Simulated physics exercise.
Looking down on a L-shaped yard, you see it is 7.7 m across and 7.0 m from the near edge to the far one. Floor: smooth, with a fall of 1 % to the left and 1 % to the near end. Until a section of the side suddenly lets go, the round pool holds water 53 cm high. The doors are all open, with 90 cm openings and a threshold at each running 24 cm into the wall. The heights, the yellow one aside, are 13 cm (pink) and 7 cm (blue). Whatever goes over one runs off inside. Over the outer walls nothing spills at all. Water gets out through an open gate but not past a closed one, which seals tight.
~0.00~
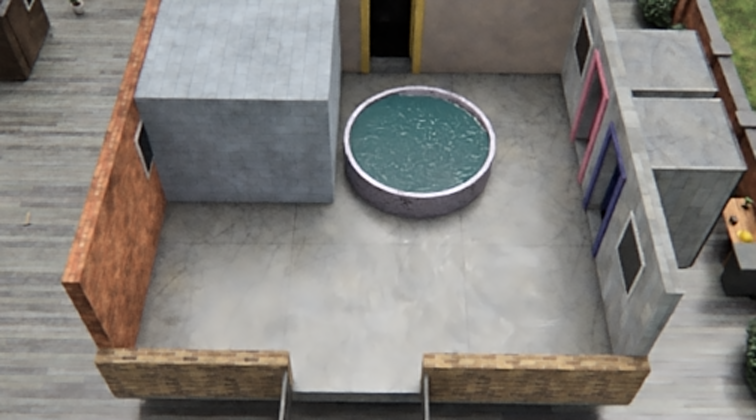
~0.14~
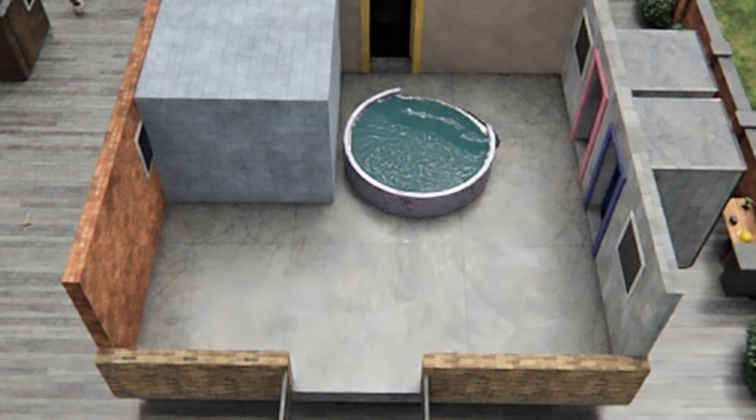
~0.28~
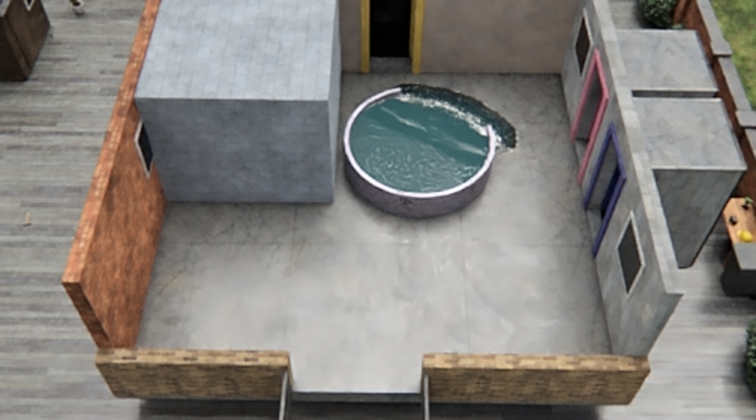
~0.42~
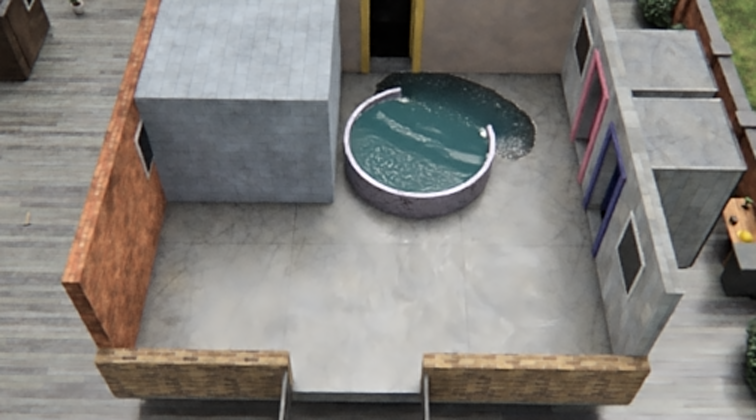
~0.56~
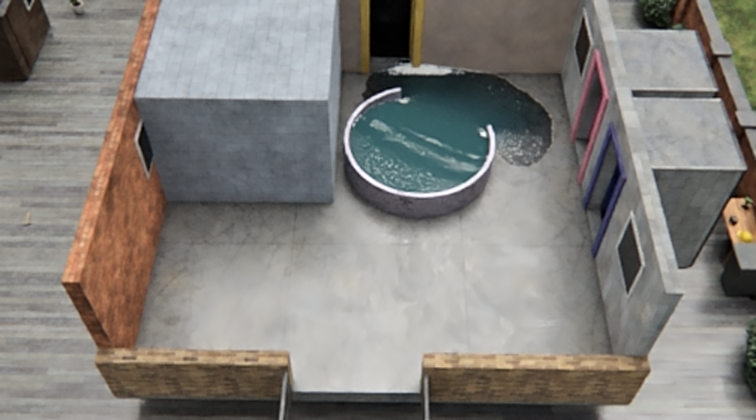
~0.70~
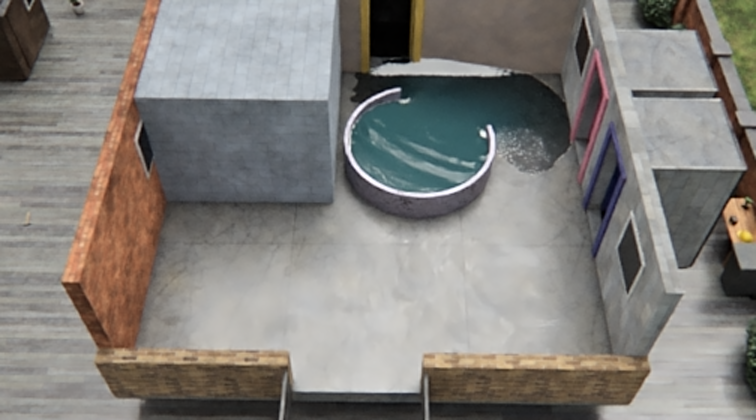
In a walled yard seen from above, the far side of a round pool opens and water pours out, spreading across the grey floor behind it and to the right, and reaching the back wall by the yellow-framed door.
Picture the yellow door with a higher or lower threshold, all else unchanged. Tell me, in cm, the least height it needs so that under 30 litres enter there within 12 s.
Around 17 cm at the least.
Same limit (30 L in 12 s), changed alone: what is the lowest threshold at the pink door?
Pink door - some 8.0 centimetres.
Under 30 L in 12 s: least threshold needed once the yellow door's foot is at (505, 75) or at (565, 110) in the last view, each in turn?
Roughly 24 cm for the first and 24 cm for the second.
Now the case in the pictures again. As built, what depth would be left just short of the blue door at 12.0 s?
The depth there is around 4.0 cm.
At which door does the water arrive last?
Door: Blue.
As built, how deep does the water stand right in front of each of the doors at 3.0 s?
Door by door in cm - pink 13, yellow 16, blue 4.
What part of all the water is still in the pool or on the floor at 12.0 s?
Something near 90 out of a hundred parts.
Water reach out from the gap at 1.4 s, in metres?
Close to 2.6 metres, I'd say.
After 1.4 s water covers 15 % of the floor, deepest (40 cm) near (556, 78); 17 cm at the yellow door, 3 litres in over its 20 cm threshold.
After 3.0 s water covers 25 % of the floor, deepest (34 cm) near (548, 84); 16 cm at the yellow door, 7 litres in over its 20 cm threshold.
After 12.0 s water covers 95 % of the floor, deepest (14 cm) near (130, 375); 9 cm at the yellow door, 9 litres in over its 20 cm threshold.
At the yellow door as built, the water arrived by 0.6 s and peaked near 21 cm at 5.0 s.
Run again over the same 12 s with other heights there, 41 litres in over 15.5 cm, 7 litres over 20.5 cm. The limit of 30 litres is kept from about 17 cm up.
